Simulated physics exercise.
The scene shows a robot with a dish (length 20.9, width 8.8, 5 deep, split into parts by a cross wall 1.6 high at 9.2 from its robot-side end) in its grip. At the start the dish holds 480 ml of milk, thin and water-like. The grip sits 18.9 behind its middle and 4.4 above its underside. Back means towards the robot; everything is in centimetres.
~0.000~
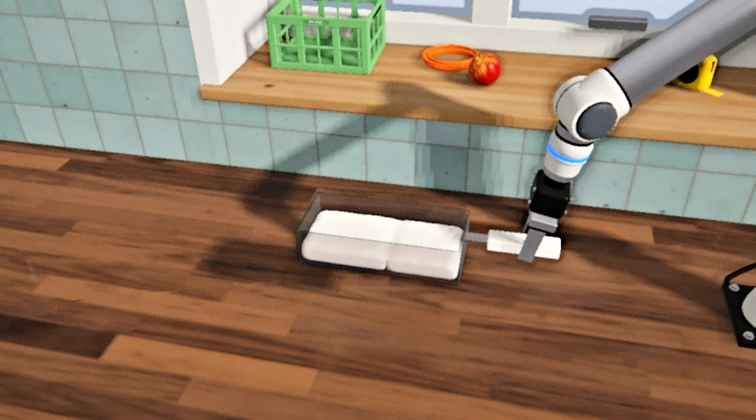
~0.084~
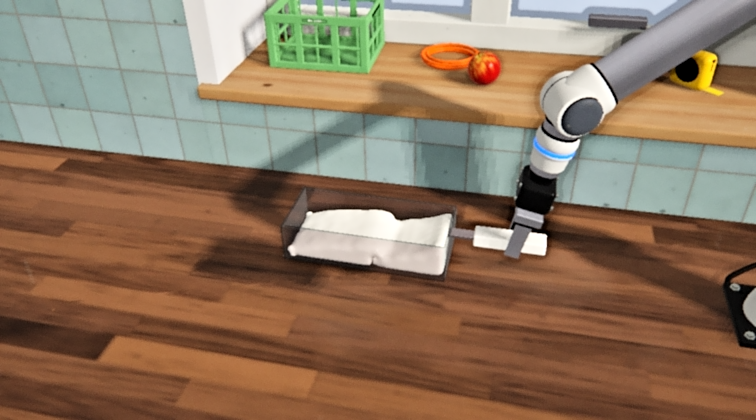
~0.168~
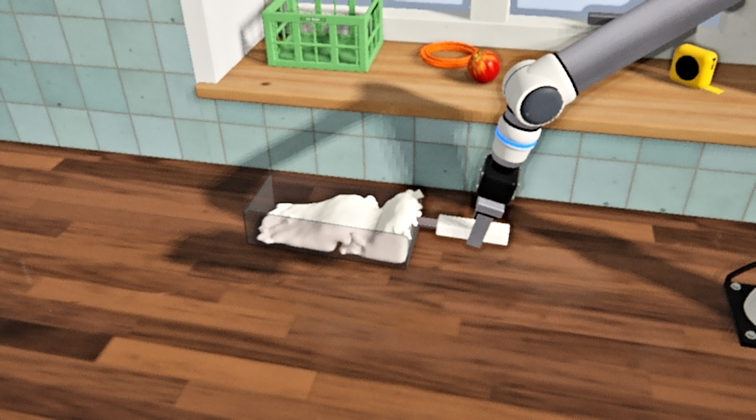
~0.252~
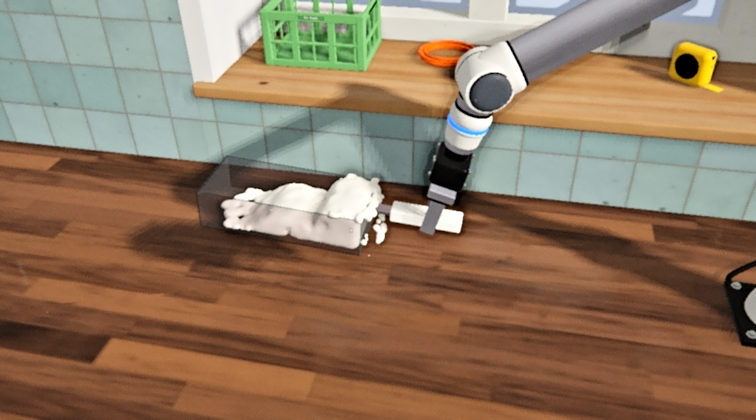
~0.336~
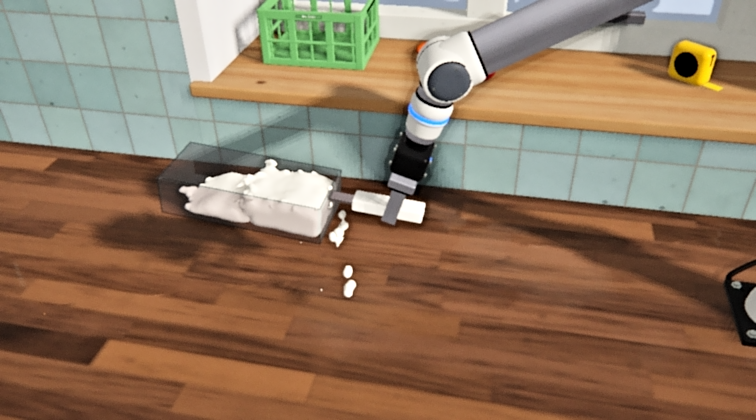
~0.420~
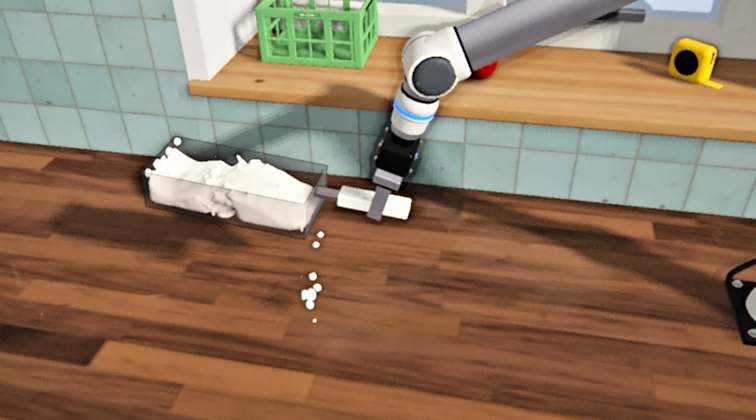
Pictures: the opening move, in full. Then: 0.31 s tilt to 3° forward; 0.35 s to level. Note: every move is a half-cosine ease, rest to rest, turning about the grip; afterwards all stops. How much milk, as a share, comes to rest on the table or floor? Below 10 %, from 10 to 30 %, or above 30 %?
Below 10 %.
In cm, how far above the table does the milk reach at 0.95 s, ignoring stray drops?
Max height: Near 23 cm above the table.
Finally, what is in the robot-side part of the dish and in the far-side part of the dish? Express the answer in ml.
It ends up near 190 ml and 250 ml respectively.
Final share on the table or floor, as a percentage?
I'd say somewhere near 7 in a hundred.
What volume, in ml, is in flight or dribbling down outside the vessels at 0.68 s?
Roughly 20 ml.
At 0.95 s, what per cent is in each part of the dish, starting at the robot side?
50 % robot-side, 45 % far-side.
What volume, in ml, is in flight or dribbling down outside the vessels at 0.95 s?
Around 0 ml at that moment.
By 0.68 s, tilted 3° forward, liquid up to 27 above the table; 295 ml in the far-side part, 150 ml in the robot-side part, 15 ml on the table or floor, 20 ml in the air or running down outside.
By 0.95 s, level, liquid up to 23 above the table; 235 ml in the robot-side part, 210 ml in the far-side part, 35 ml on the table or floor.
By 1.28 s, level, liquid up to 22 above the table; 255 ml in the far-side part, 190 ml in the robot-side part, 35 ml on the table or floor.
By 2.08 s, level, liquid up to 22 above the table; 250 ml in the far-side part, 195 ml in the robot-side part, 35 ml on the table or floor.
Final state, 250 ml in the far-side part, 195 ml in the robot-side part, 35 ml on the table or floor. That is 7 % on the table or floor.
